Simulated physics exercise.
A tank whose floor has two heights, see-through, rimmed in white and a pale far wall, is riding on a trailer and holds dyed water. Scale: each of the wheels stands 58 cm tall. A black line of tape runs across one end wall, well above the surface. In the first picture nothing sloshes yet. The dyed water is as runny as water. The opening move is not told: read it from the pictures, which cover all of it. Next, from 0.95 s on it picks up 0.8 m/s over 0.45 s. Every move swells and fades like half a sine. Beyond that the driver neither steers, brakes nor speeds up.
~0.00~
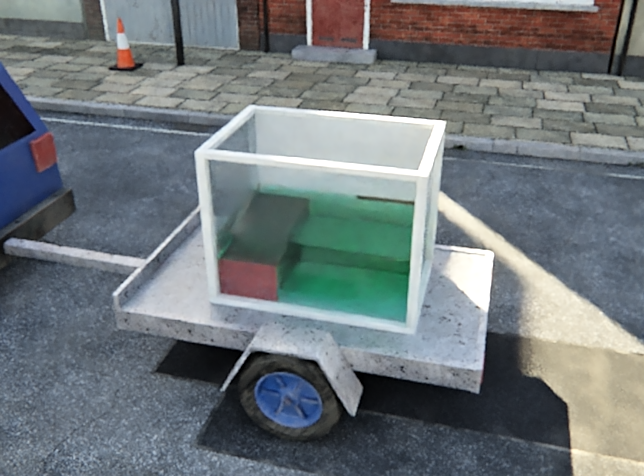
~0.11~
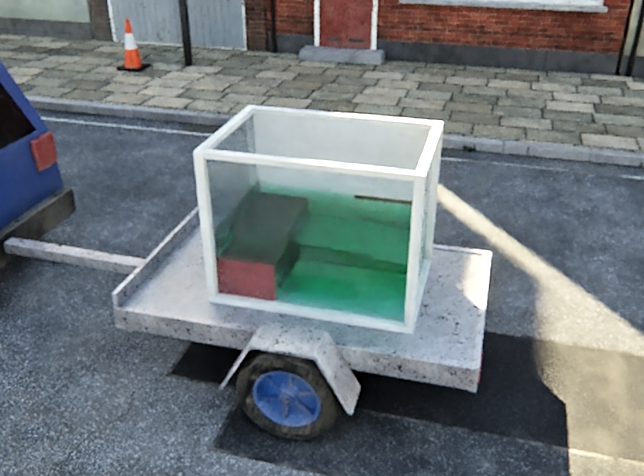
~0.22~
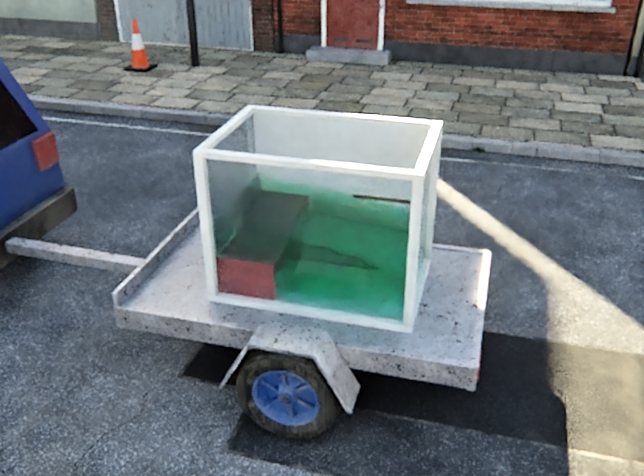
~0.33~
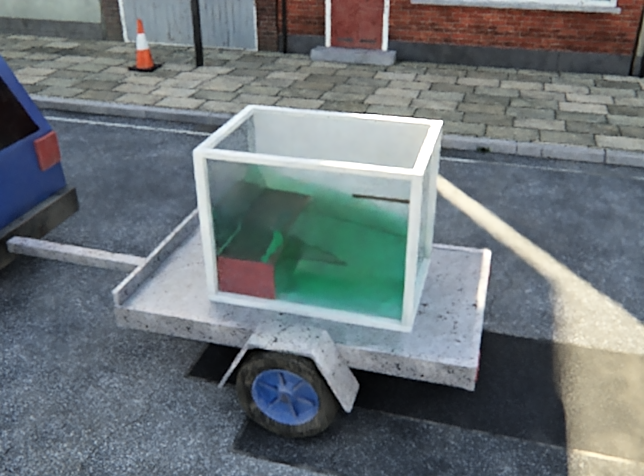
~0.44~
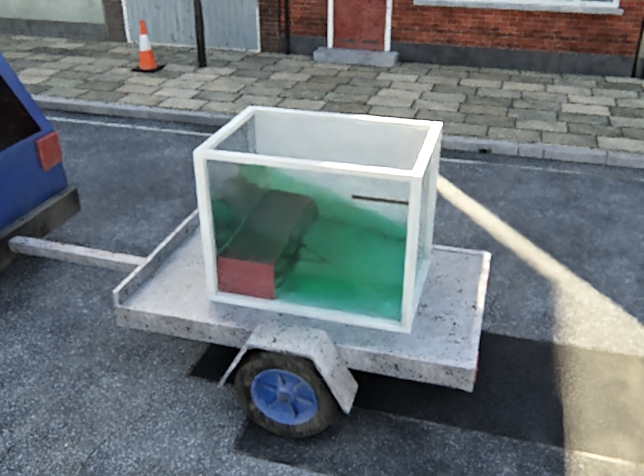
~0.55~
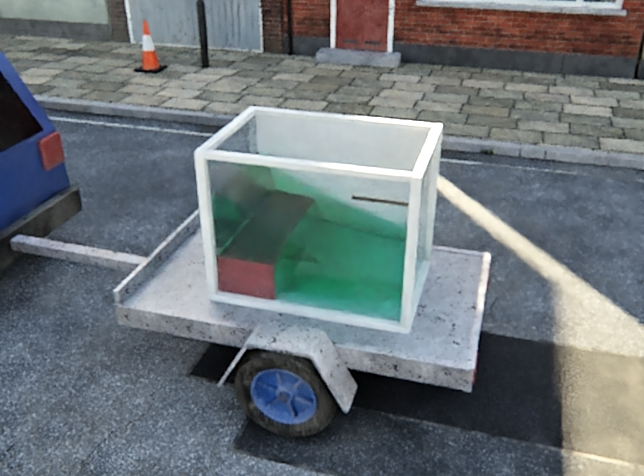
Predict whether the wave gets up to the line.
It tops the mark.
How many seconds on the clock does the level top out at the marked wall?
At about 1.4 s.
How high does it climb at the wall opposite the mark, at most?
About 84 cm.
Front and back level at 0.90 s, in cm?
About 46 cm in front and 40 cm behind.
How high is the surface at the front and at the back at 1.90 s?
Front 52 cm, back 30 cm.
By 0.90 s it stands 39 cm high behind and 46 cm in front; all of it is still inside.
By 1.40 s it stands 69 cm high behind and 28 cm in front; all of it is still inside.
By 1.90 s it stands 30 cm high behind and 51 cm in front; all of it is still inside.
By 4.39 s the waves are smaller; the highest at the back wall was 80 cm, at 1.40 s, against a line at 73 cm.
